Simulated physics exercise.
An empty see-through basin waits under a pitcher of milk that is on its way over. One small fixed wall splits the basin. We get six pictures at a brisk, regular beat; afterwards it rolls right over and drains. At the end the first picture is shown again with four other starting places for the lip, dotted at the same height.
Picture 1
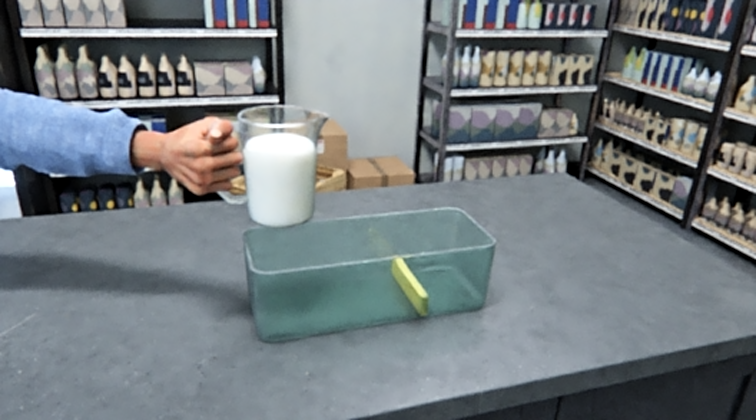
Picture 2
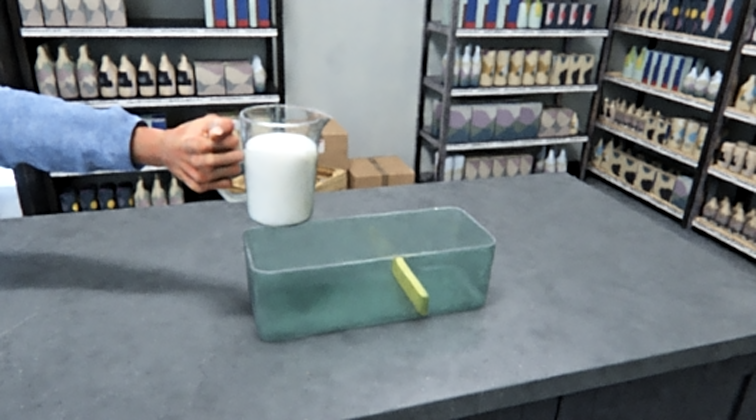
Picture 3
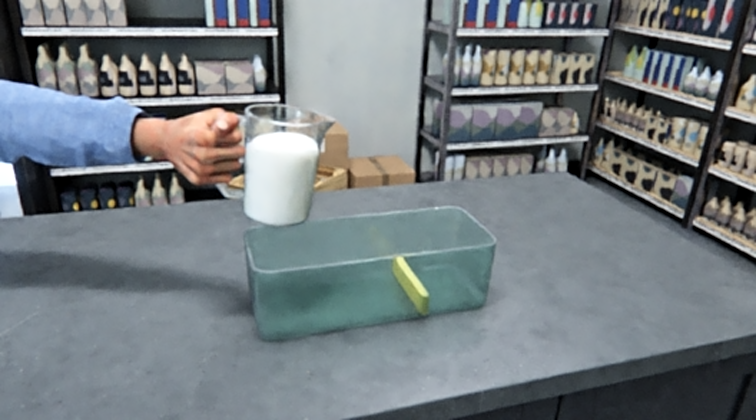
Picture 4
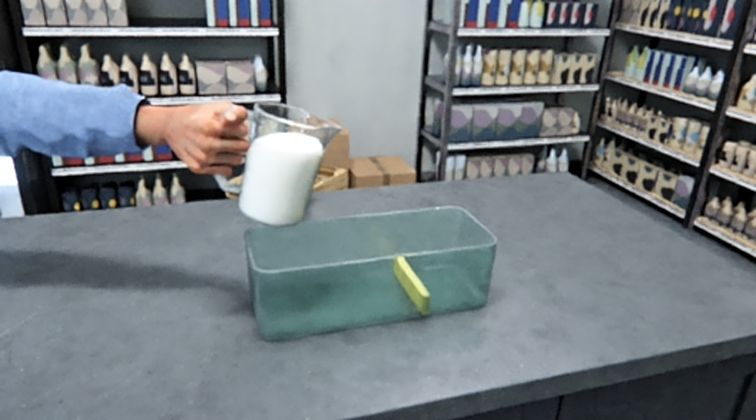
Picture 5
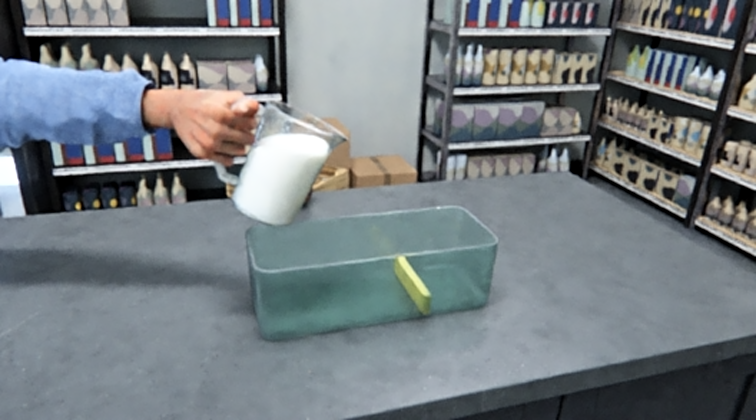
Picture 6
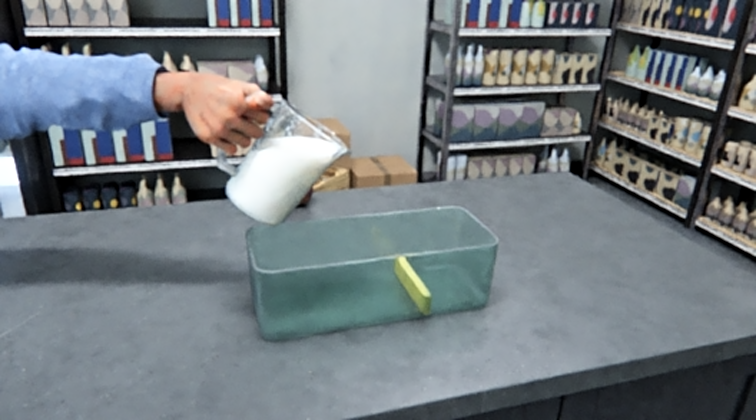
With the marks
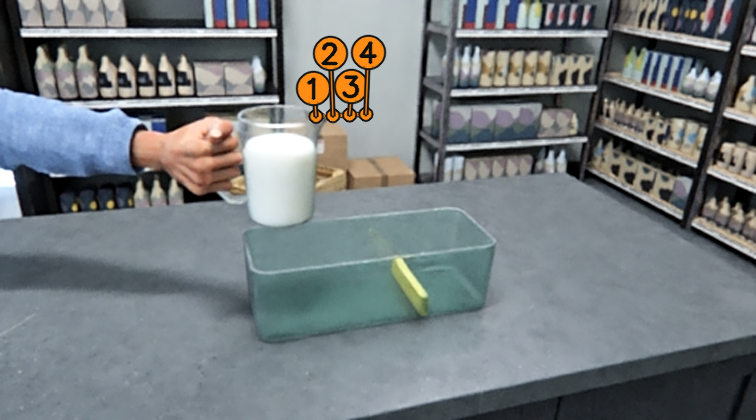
In this clip, a hand holds a clear pitcher of milk upright above an empty see-through basin with a yellow-green divider on a gray counter, then gradually tilts the pitcher to the right, with no milk leaving it.
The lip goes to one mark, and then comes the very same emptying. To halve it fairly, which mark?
Choose 4.
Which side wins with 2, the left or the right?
More ends on the left.
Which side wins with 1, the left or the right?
The left one.
On the marked copy, 1 at (316, 116); 2 at (332, 115); 3 at (349, 115); 4 at (365, 114).
For place 1, about 90 % ends left of the wall and 9 % right of it.
For place 2, about 89 % ends left of the wall and 9 % right of it.
For place 3, about 91 % ends left of the wall and 7 % right of it.
For place 4, about 52 % ends left of the wall and 48 % right of it.
